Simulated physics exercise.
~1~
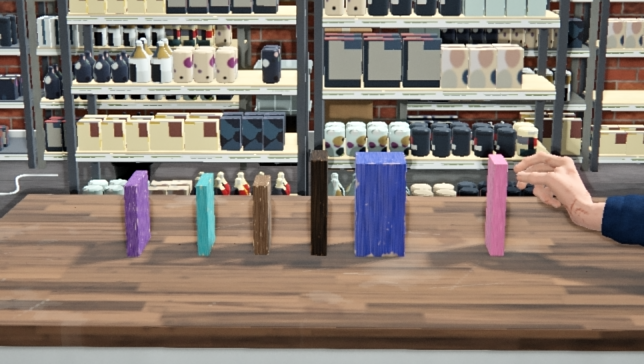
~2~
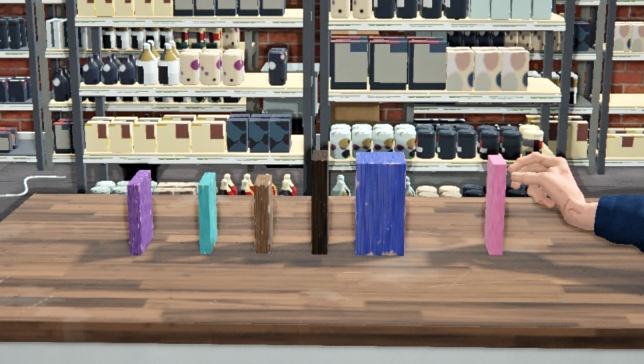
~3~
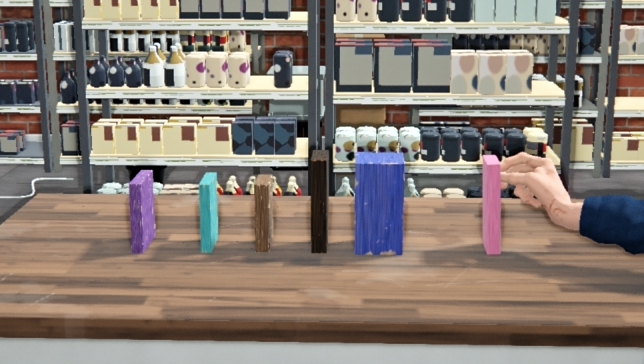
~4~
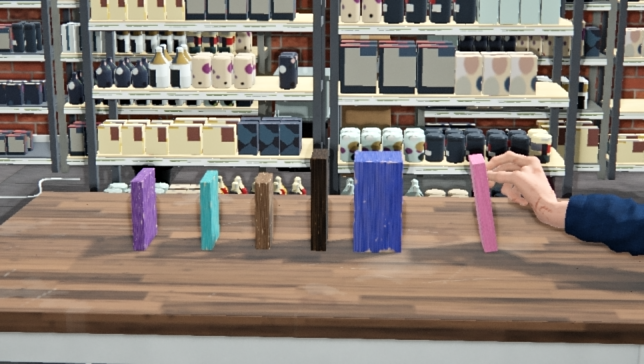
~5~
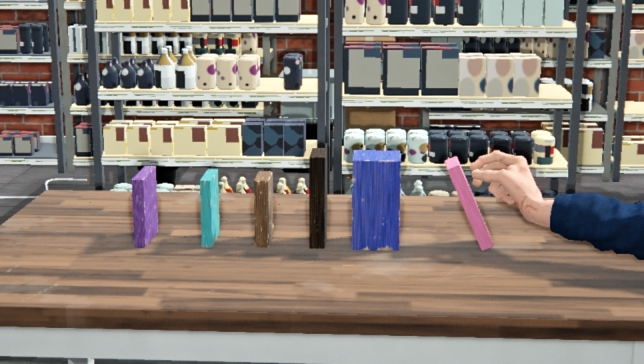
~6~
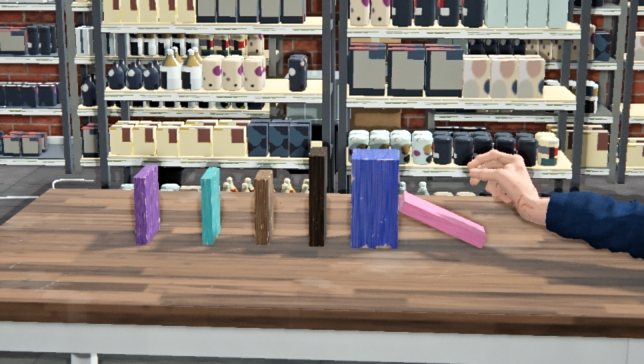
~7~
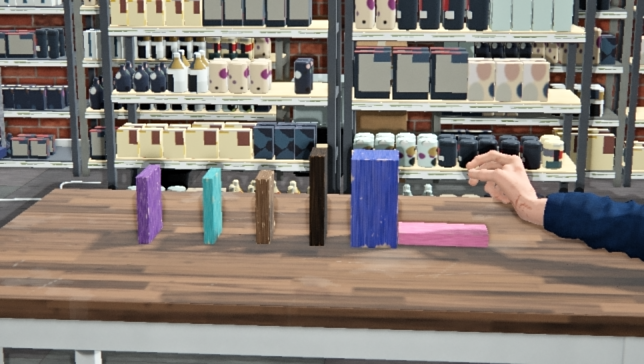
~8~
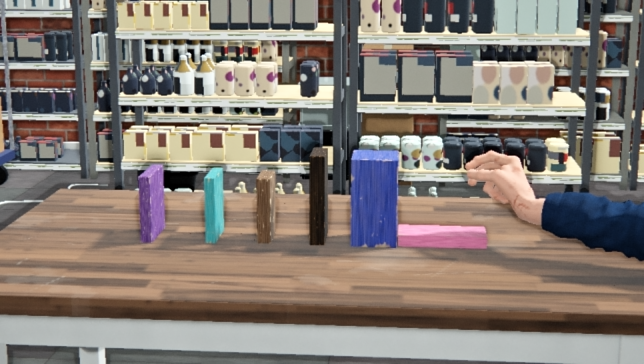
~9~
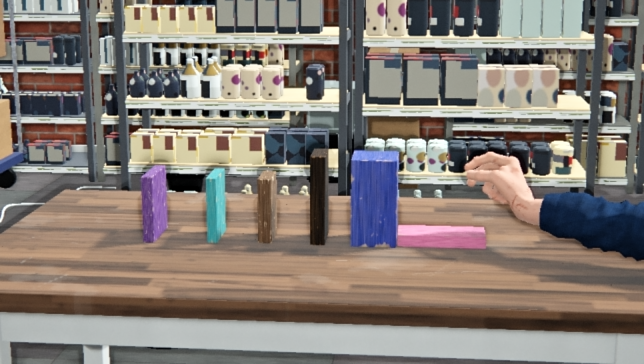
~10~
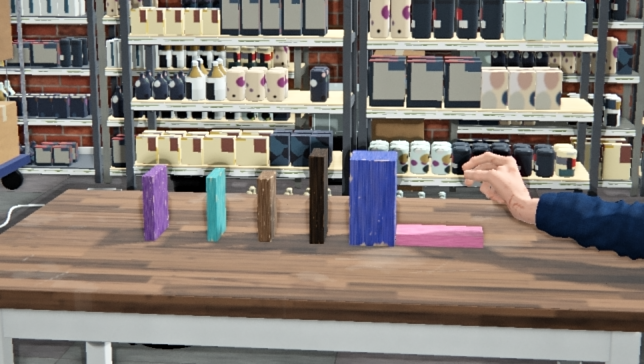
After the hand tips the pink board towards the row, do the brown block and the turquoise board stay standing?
Yes, both the brown block and the turquoise board are still upright at the end. The pink board falls against the blue block, which stays standing, so nothing further along the row is knocked.
